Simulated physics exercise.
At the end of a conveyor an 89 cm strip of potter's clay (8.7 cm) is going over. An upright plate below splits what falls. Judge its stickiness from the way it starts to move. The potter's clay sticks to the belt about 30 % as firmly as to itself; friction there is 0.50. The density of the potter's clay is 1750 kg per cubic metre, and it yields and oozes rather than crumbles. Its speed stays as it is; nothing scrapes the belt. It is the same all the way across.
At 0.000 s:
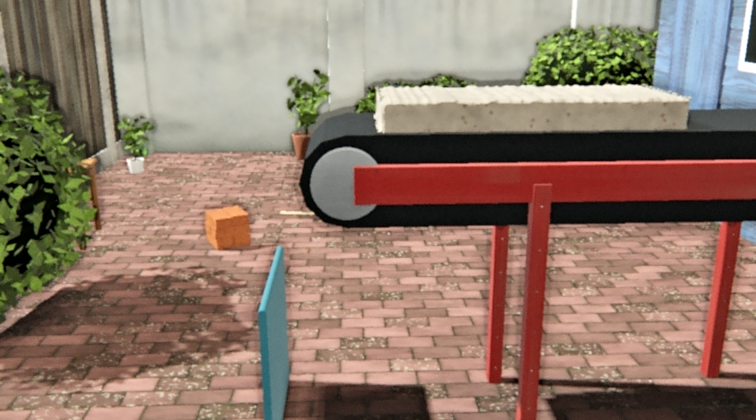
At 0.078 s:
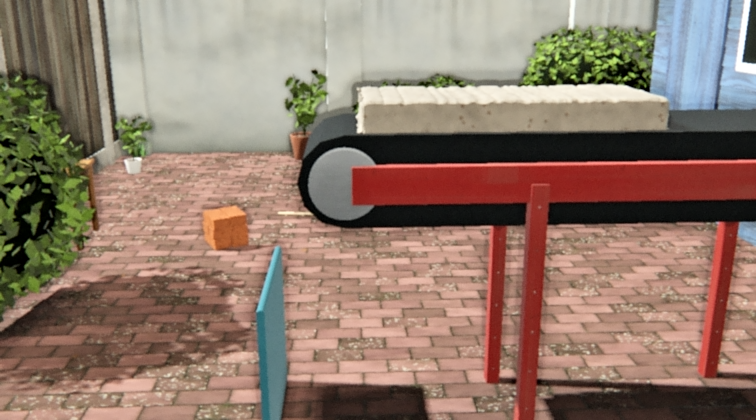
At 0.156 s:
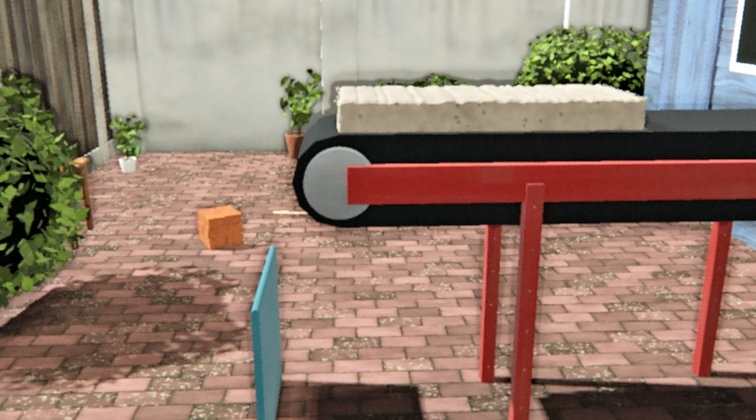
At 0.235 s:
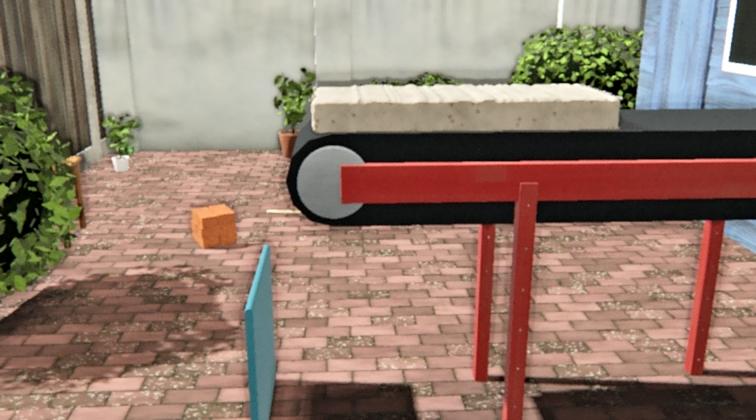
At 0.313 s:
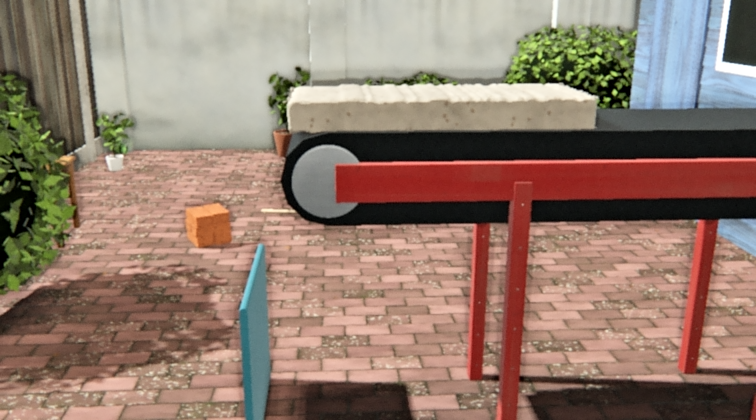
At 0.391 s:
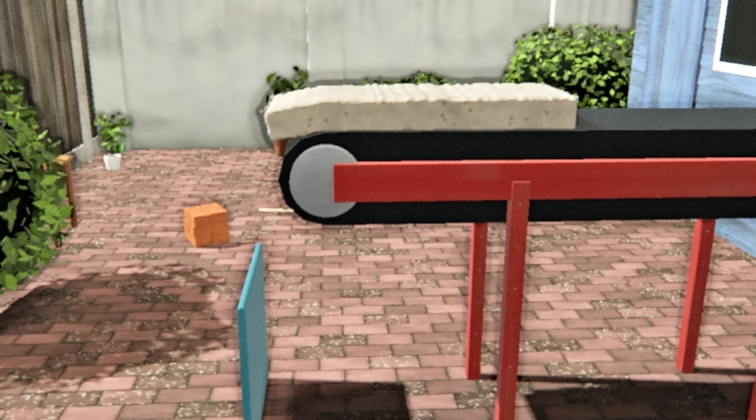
A brick-paved yard with a pale wall, a wooden fence and a blue building is seen from the side at roughly belt height. A long beige slab lies on a black conveyor with a red frame, near an upright teal plate and an orange block to the left. The slab travels left, its front edge passing over the roller and drooping slightly, while the camera drifts gently right.
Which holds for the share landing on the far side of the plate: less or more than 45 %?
Expect more than 45 %.
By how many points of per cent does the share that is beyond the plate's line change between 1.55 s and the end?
About 16 %.
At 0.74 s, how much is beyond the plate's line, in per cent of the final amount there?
Some 20 per cent.
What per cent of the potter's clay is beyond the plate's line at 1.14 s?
Near 35 %.
By 0.74 s, 13 % is beyond the plate's line.
By 1.14 s, 33 % is beyond the plate's line.
By 1.55 s, 52 % is beyond the plate's line.
By 1.96 s, 69 % is beyond the plate's line.
By 3.25 s, at the end, 69 % is beyond the plate's line.
